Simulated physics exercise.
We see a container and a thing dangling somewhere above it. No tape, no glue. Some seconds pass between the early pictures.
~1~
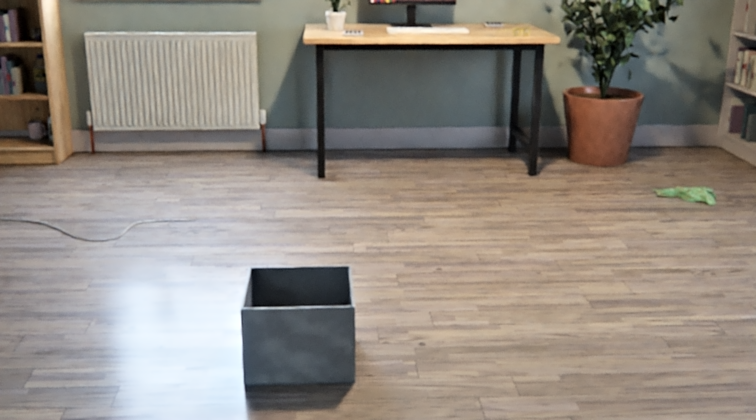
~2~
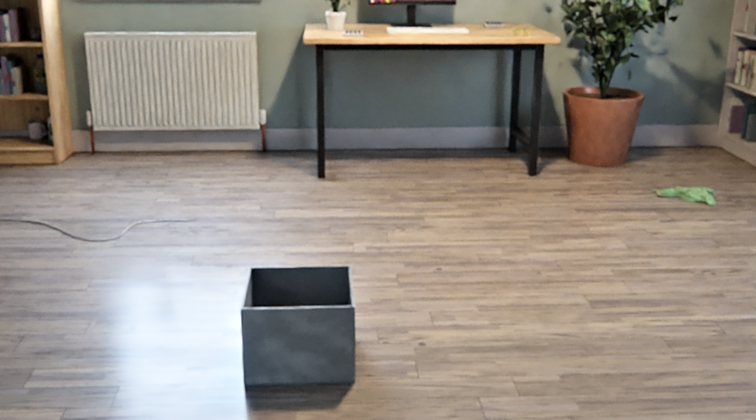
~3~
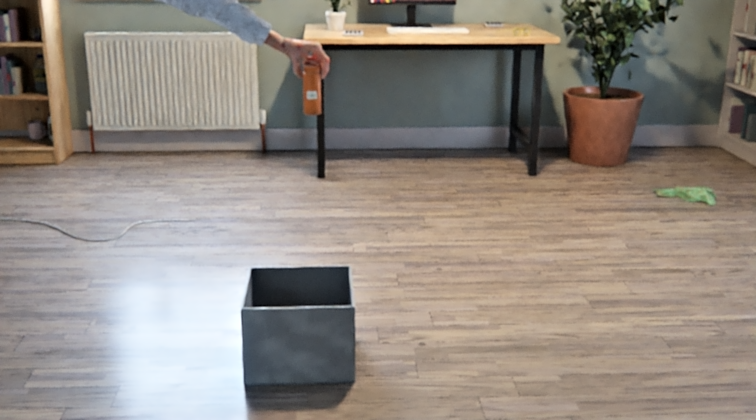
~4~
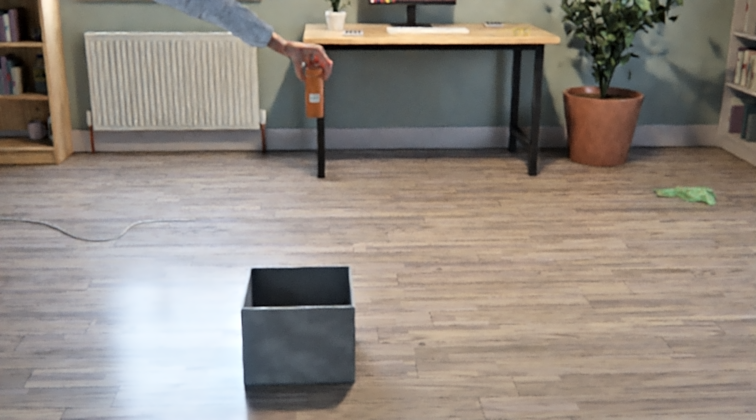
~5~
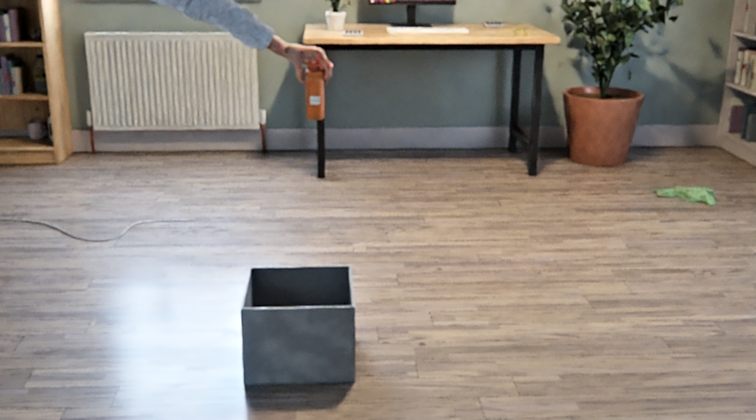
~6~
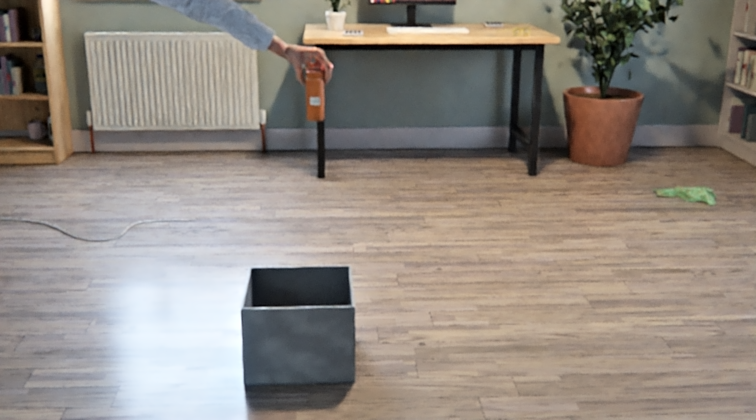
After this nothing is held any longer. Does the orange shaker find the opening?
Here the orange shaker is caught.
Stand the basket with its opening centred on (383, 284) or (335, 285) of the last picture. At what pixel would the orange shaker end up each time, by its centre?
Resting at (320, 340) and (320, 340).
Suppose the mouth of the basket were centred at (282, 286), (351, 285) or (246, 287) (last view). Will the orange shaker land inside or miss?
In turn it lands inside; ends up inside; lands outside.
Then, 0.30 s later than the last frame, orange shaker dropping near (317, 209).
When it is over, the orange shaker drops into the container, near (319, 336).
